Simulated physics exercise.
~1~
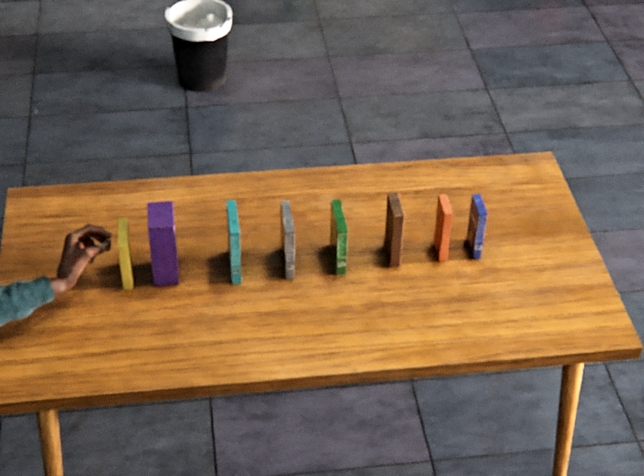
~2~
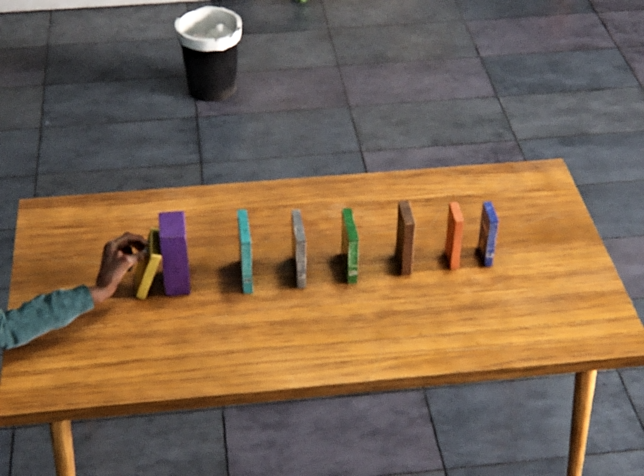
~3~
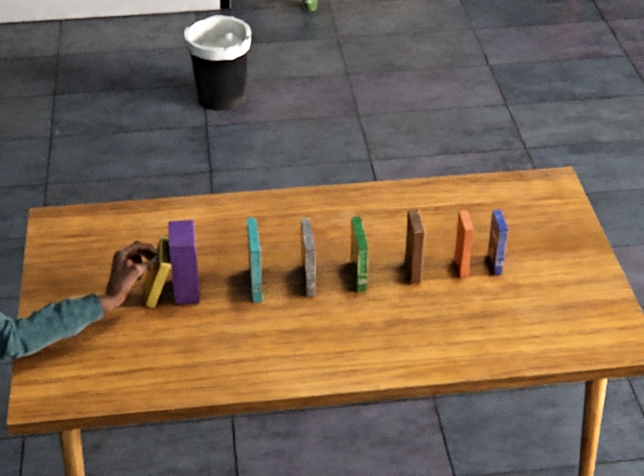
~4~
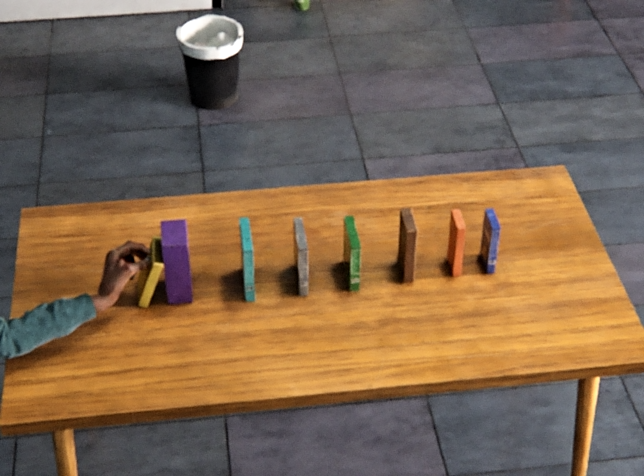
A yellow block tips under a hand and leans on the purple block, which stays upright.
